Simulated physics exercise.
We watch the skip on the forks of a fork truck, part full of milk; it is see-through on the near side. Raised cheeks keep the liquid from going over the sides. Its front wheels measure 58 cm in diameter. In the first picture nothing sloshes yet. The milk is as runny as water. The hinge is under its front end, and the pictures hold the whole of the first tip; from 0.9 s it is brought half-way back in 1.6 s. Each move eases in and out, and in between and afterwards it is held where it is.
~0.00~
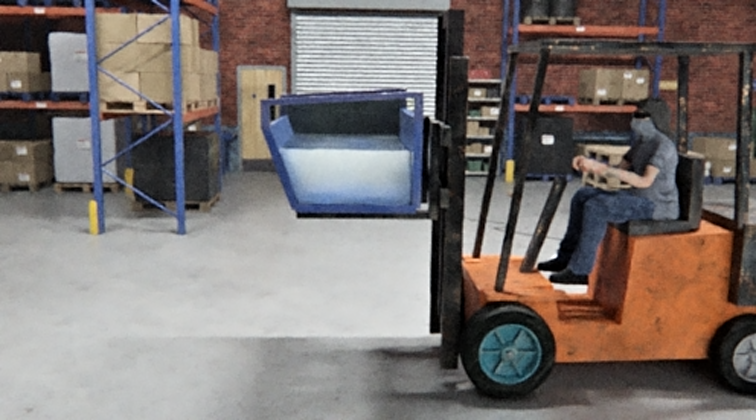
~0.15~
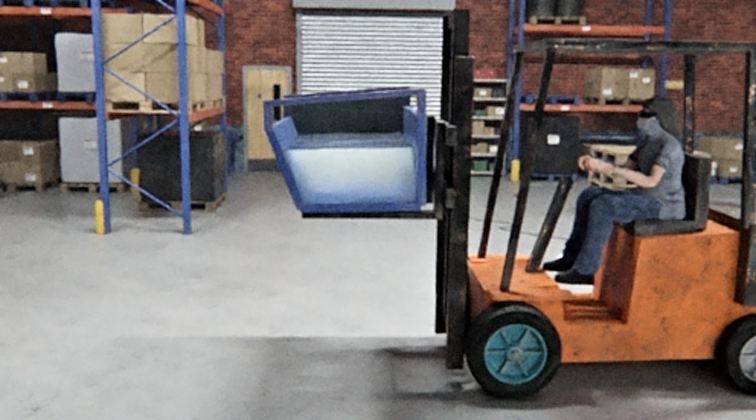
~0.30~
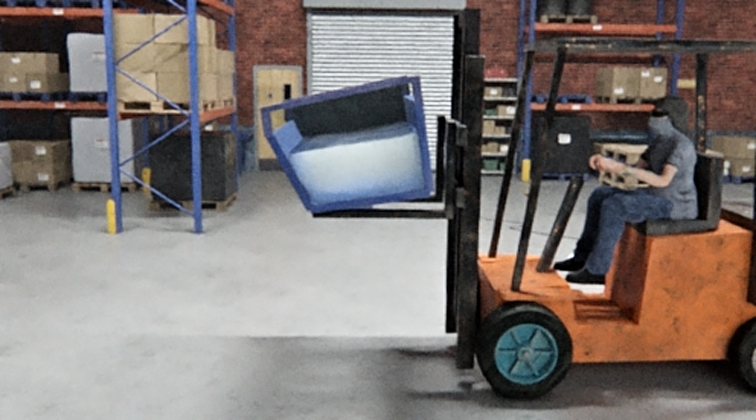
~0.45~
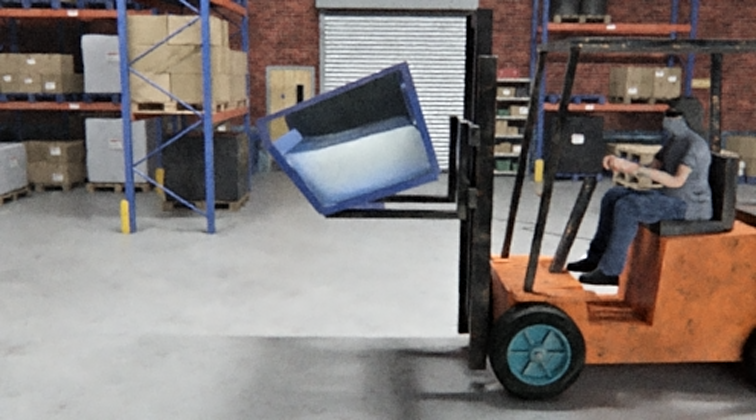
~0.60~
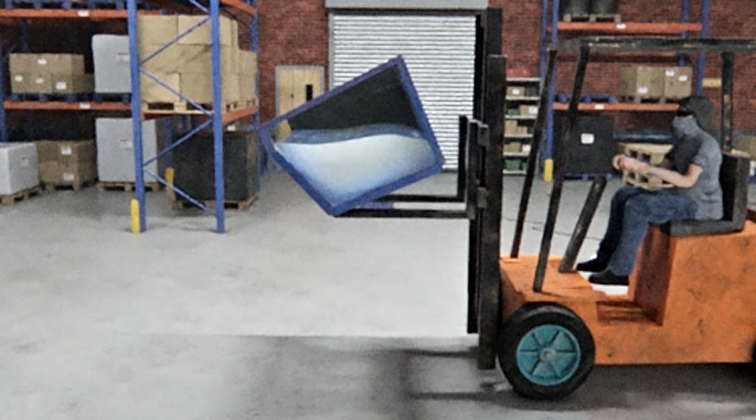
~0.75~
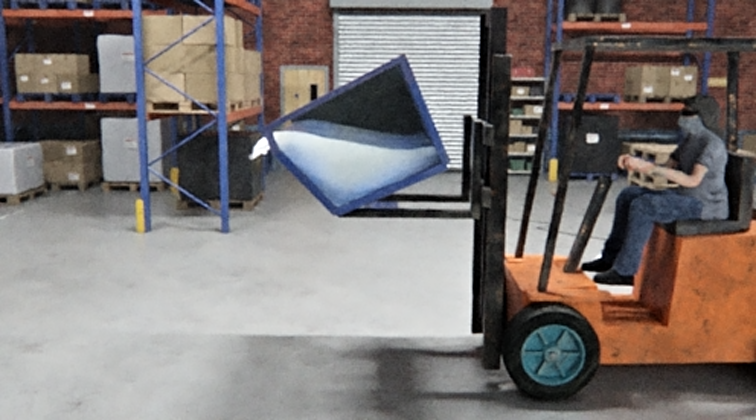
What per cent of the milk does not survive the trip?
Roughly 22 per cent of the milk is lost.
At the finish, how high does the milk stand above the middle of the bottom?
Roughly 22 cm.
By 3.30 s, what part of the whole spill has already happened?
Some 100 per cent by then.
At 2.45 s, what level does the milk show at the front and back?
About 30 cm in front and 18 cm behind.
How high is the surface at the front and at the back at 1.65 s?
About 32 cm in front and 18 cm behind.
Then, 1.65 s in, the skip is at 19° forwards, the surface stands 18 cm at the back and 31 cm at the front; 22 per cent has gone, over the front.
Then, 2.45 s in, the skip is at 12° forwards, the surface stands 18 cm at the back and 29 cm at the front; 22 per cent has gone, over the front.
Then, 3.30 s in, the skip is at 12° forwards, the surface stands 19 cm at the back and 29 cm at the front; 22 per cent has gone, over the front.
Then, 5.39 s in, 22 per cent has gone, over the front, 57 of 263 litres.
